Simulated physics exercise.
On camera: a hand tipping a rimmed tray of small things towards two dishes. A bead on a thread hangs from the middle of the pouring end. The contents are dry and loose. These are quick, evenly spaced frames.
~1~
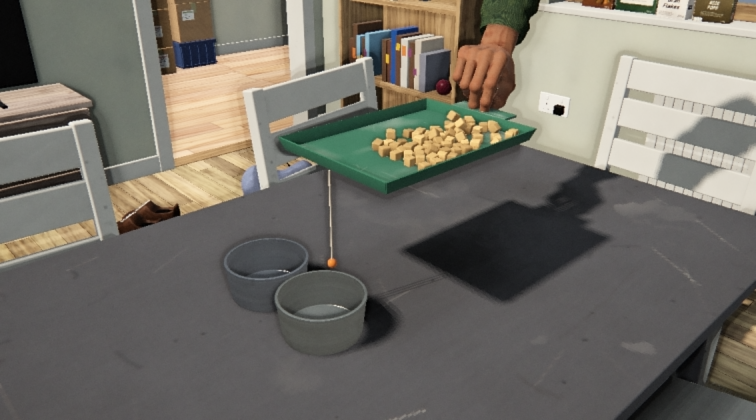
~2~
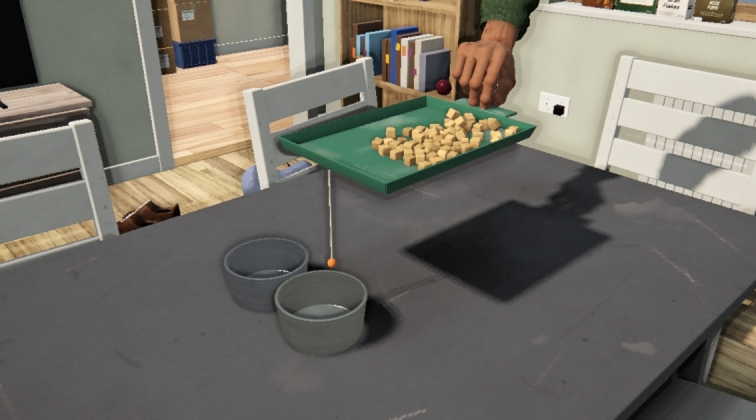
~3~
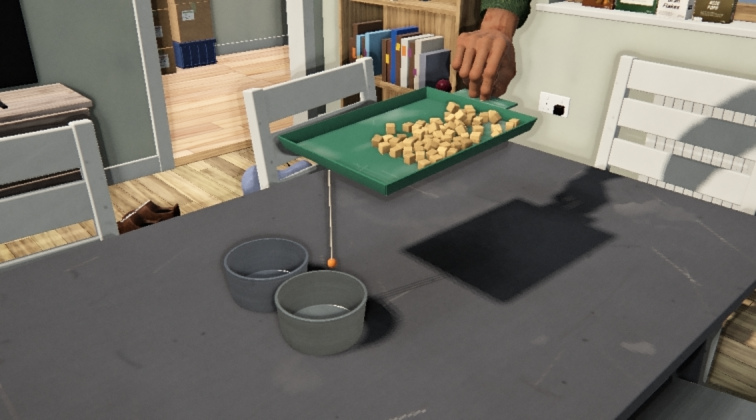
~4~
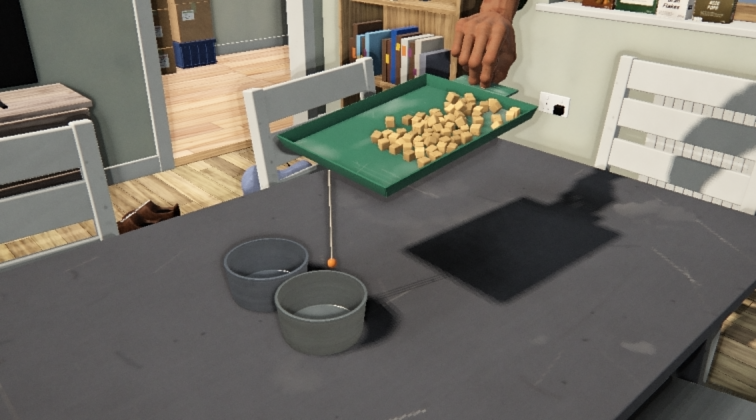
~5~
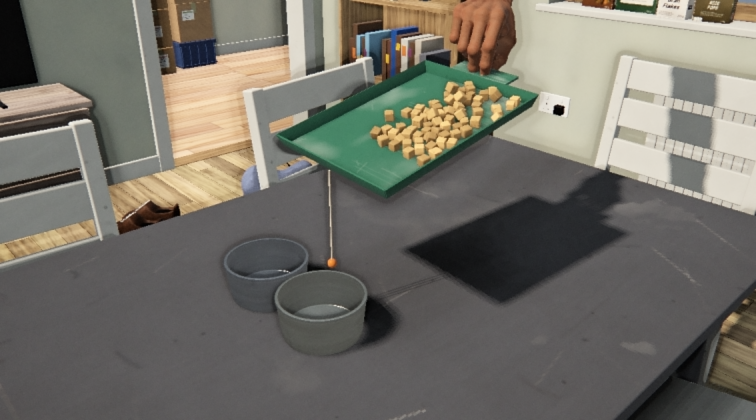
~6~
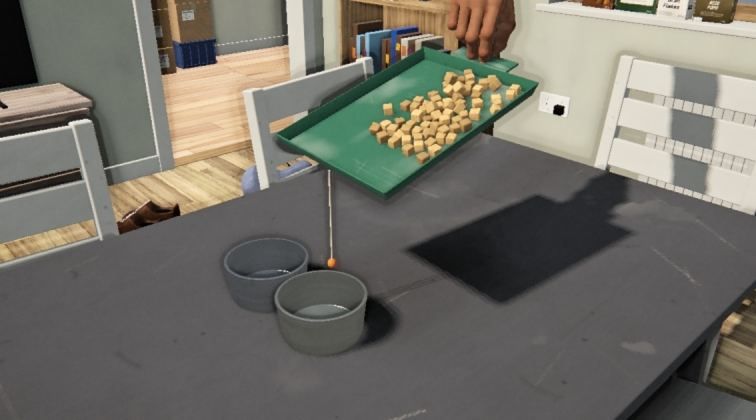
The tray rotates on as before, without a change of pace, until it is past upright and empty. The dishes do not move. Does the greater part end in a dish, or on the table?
Together they catch only the smaller part.
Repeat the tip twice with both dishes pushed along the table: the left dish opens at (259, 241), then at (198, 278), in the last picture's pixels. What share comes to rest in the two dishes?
In turn 10 and 0 in a hundred.
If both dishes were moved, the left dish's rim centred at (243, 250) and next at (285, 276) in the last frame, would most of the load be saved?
In turn: Under half; above a half.
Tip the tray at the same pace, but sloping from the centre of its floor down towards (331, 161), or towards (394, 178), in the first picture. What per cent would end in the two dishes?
In turn 80 and 20 in a hundred.
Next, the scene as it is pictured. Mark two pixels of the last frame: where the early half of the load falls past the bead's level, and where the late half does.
The first part at (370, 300); the rest at (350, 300).
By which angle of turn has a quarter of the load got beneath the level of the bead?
Around 75° of tilt.
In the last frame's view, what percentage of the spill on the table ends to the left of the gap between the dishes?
Close to 20 per cent.
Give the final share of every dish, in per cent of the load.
For the left dish some 0 %, for the right dish some 30 %.
Soon, tray tipped steeply; most on the tray; a stray few in the right dish; a stray few outside both; a small part in the air.
A while on, tray tipped right over; a small part on the tray; about a quarter in the right dish; about half outside both; about a quarter in the air.
Towards the end, tray tipped past a quarter turn; about a third in the right dish; about two thirds outside both.
Finally, tray tipped past a quarter turn; about a third in the right dish; none in the left dish; about two thirds outside both.
